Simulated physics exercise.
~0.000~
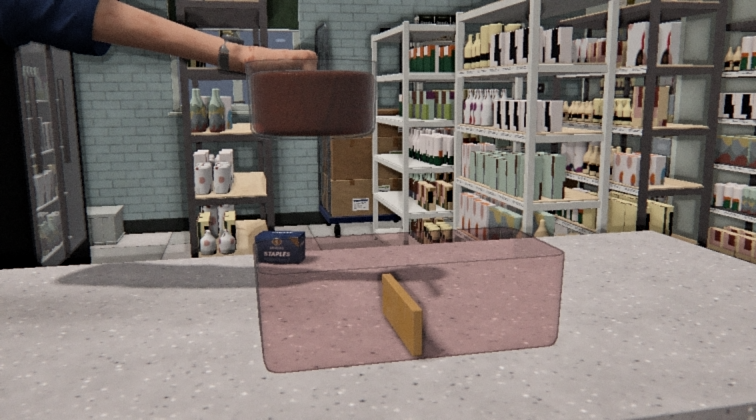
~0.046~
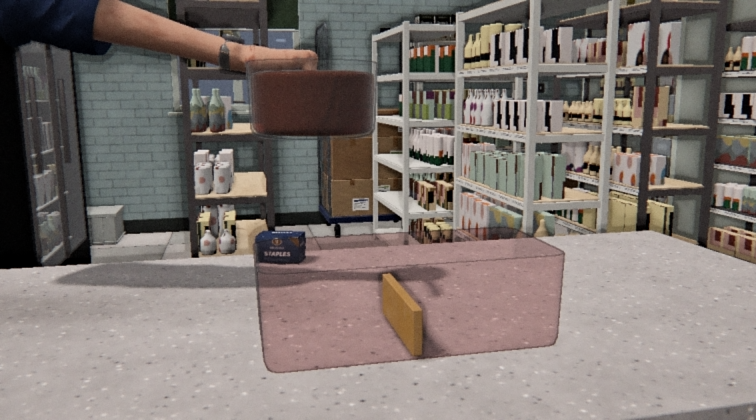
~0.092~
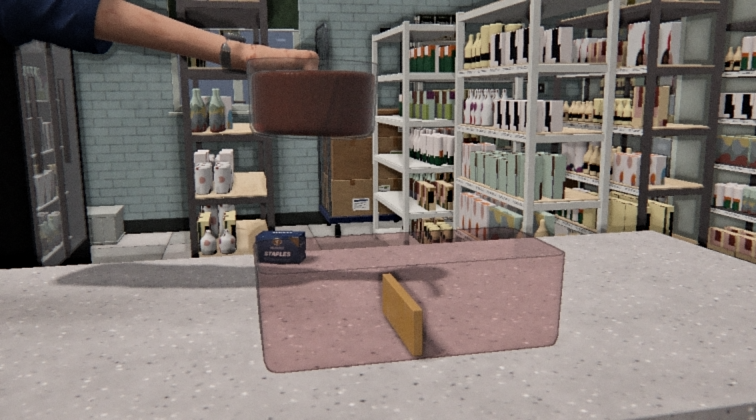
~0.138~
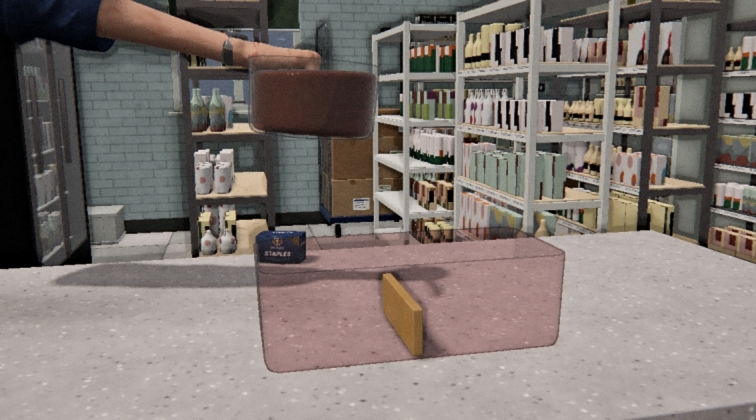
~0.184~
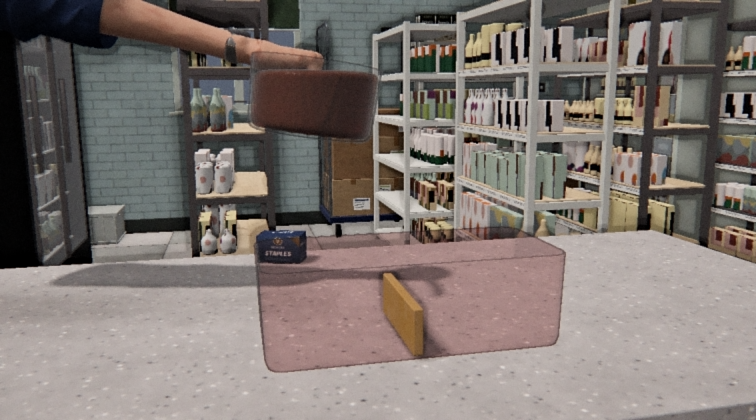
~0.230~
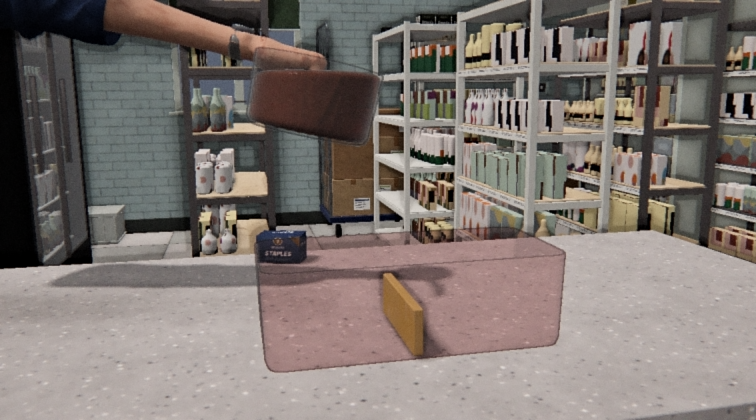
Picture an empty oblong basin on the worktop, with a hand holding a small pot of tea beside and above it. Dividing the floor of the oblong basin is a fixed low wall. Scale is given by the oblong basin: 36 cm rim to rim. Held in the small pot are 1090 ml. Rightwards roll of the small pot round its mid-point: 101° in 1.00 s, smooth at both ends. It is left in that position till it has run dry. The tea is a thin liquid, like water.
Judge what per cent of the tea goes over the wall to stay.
89 percent, roughly.
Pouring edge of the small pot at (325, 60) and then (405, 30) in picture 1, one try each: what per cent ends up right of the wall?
Some 50 and 95 per cent, in that order.
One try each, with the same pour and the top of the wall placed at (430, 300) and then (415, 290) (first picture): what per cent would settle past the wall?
I'd say 65 percent on the first go, 70 percent on the next.
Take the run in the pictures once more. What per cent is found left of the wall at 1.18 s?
8 %.
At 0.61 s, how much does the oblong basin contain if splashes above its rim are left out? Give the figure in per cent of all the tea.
Roughly 8 percent.
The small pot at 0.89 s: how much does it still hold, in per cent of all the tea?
I reckon near 12 per cent still sits there.
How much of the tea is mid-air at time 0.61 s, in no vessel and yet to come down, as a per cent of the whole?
I'd say close to 34 per cent.
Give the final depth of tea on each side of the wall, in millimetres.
Some 4 mm on the left and 34 mm on the right.
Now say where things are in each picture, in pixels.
Tilt 0°; pouring edge (374, 65); surface from (249, 75) to (371, 74); the oblong basin's rim runs from (256, 258) to (538, 241); the wall's top is at (401, 292), in the first frame.
Tilt 1°; pouring edge (375, 65); surface from (249, 75) to (372, 75), in the second frame.
Tilt 2°; pouring edge (376, 67); surface from (250, 74) to (372, 75), in the third frame.
Tilt 5°; pouring edge (377, 70); surface from (252, 74) to (374, 76), in the fourth frame.
Tilt 8°; pouring edge (379, 74); surface from (253, 74) to (375, 76), in the fifth frame.
Tilt 13°; pouring edge (381, 79); surface from (255, 75) to (378, 77), in the sixth frame.
After 0.61 s the tilt is 68° and 59 per cent is still to pour, 0 is left of the wall and 7 right of it.
After 0.89 s the tilt is 98° and 13 per cent is still to pour, 1 is left of the wall and 71 right of it.
After 1.18 s the tilt is 101° and 2 per cent is still to pour, 8 is left of the wall and 87 right of it.
After 1.50 s the tilt is 101° and 0 per cent is still to pour, 10 is left of the wall and 89 right of it.
In the end 10 per cent lies left of the wall, 89 right of it and 1 outside.
